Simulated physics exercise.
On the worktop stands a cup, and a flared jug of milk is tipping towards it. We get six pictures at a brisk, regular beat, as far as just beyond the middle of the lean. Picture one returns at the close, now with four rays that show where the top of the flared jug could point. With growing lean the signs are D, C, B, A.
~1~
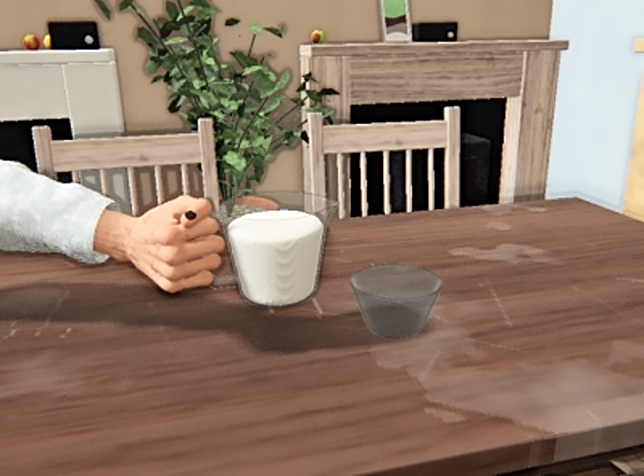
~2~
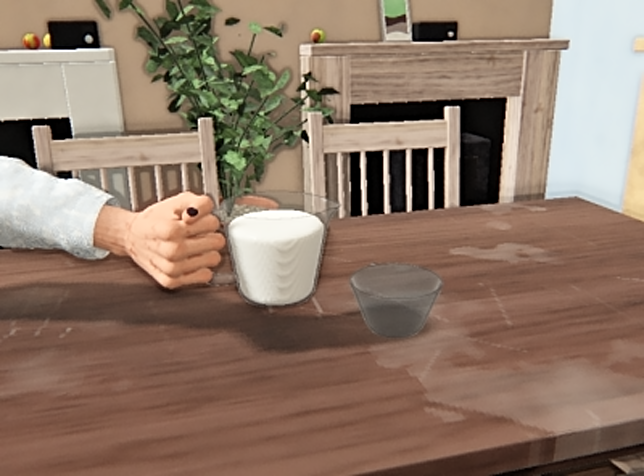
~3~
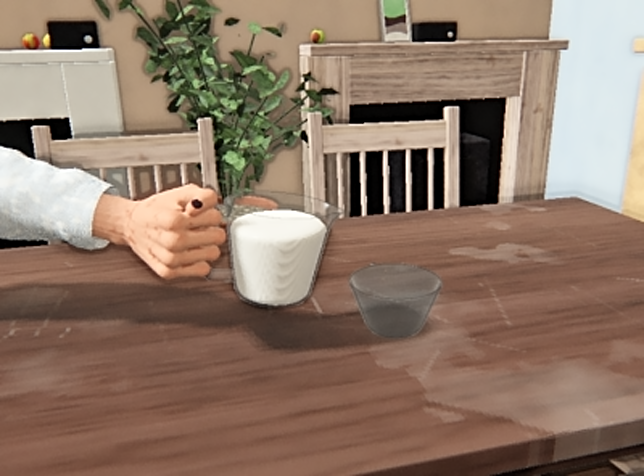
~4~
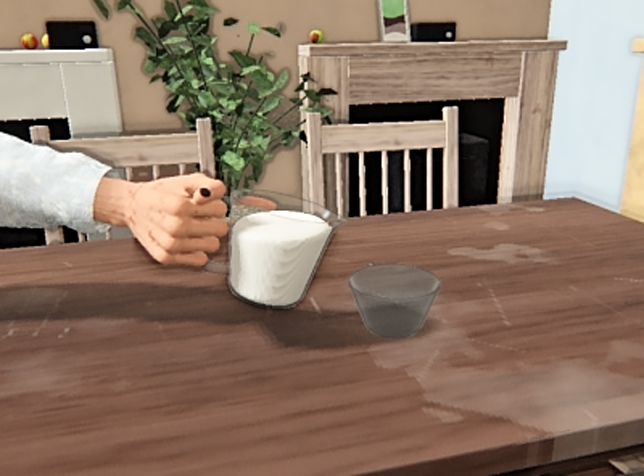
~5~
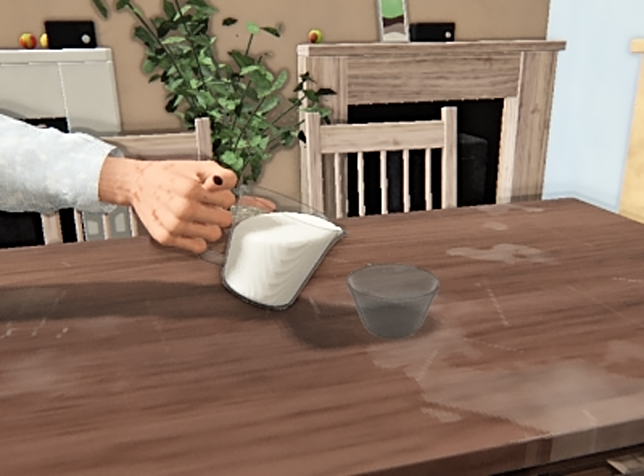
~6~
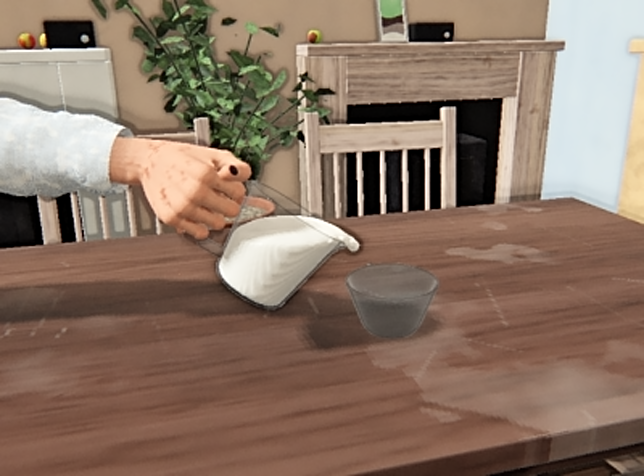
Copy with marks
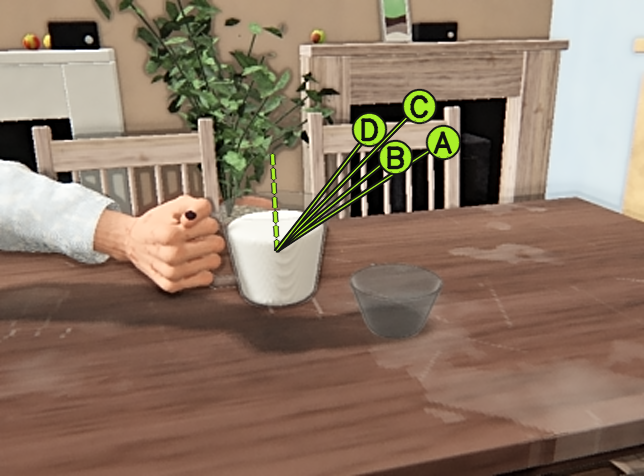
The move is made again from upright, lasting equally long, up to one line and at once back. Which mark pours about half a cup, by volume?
Use mark C.
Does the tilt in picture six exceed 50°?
No, it does not.
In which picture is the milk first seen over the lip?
In picture 6.
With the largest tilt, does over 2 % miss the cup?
Yes, it does.
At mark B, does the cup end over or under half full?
Over half.
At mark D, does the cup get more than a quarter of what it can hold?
Yes.
In lime, A at (429, 150); B at (379, 165); C at (406, 117); D at (360, 144).
With A, the cup ends with about 67 % of what it can hold; 15 % of the milk is spilt.
With B, the cup ends with about 66 % of what it can hold; 4 % of the milk is spilt.
With C, the cup ends with about 53 % of what it can hold.
With D, the cup ends with about 37 % of what it can hold.
